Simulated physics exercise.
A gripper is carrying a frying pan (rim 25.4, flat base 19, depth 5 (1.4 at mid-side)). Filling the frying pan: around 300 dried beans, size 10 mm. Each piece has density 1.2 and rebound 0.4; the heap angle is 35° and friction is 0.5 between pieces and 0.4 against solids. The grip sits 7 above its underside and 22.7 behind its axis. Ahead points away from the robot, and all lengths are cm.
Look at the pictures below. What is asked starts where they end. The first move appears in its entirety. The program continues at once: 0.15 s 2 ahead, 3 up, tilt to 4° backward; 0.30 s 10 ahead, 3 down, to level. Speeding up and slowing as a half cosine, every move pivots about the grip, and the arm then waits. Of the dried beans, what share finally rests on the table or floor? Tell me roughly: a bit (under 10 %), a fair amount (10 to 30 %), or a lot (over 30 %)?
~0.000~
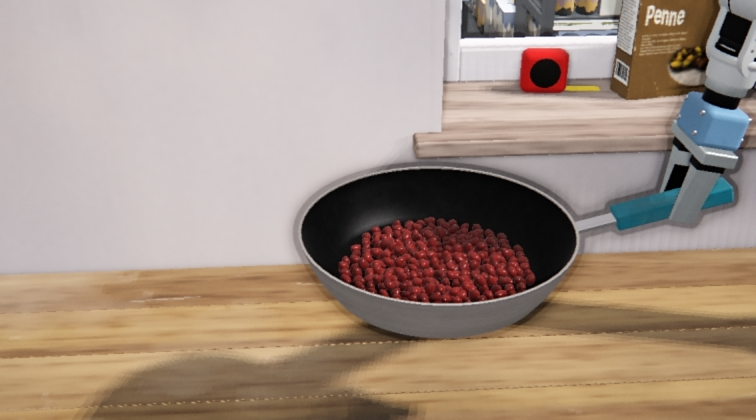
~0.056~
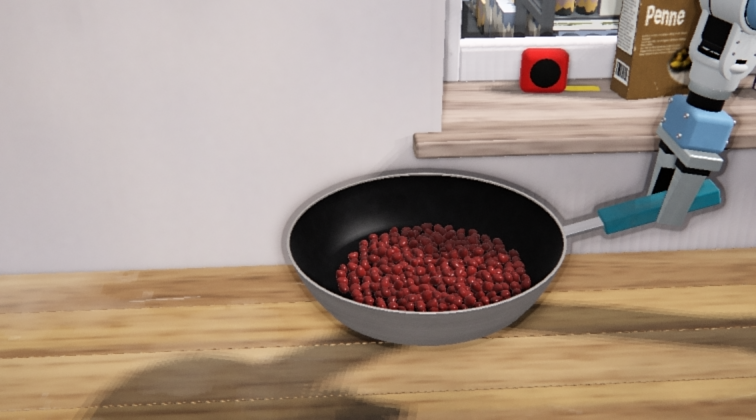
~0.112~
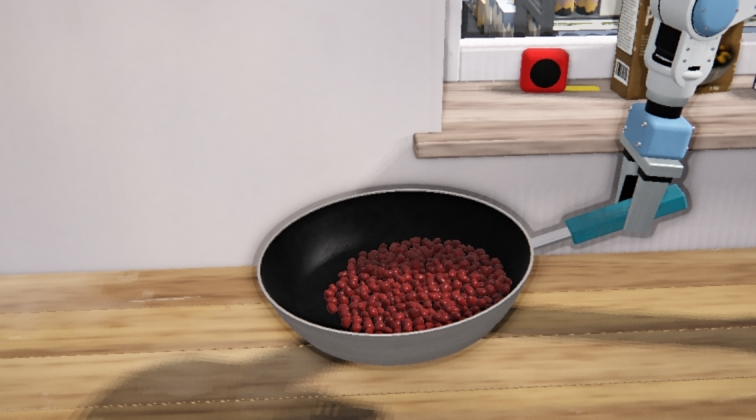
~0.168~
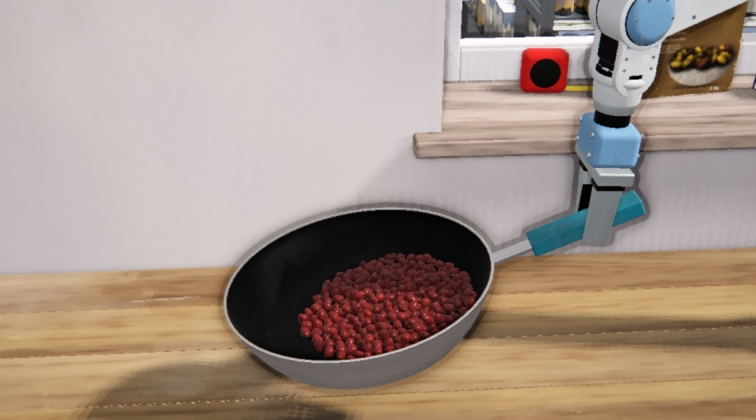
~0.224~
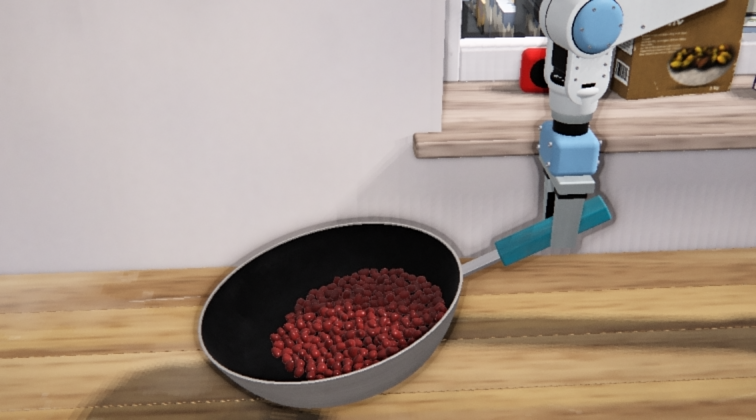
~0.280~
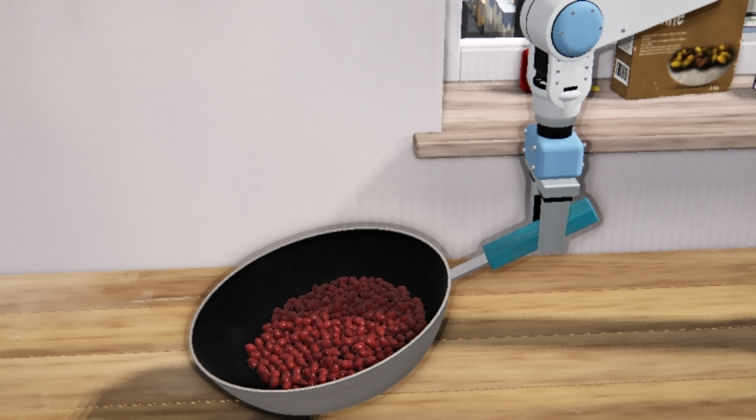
A bit, under 10 %.
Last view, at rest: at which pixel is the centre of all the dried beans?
The centre sits near pixel (159, 299).
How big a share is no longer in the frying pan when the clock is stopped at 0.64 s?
By that moment, something like 0 percent.
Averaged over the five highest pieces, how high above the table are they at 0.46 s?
I'd put it close to 29 cm.
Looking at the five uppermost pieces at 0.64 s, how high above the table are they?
Around 23 cm, I reckon.
After 0.46 s, tilted 4° backward, highest piece 30 above the table; 303 in the frying pan.
After 0.64 s, level, highest piece 23 above the table; 303 in the frying pan.
After 0.93 s, level, highest piece 22 above the table; 303 in the frying pan.
After 1.98 s, level, highest piece 22 above the table; 303 in the frying pan.
In the end, 303 in the frying pan. That is 0 % on the table or floor.
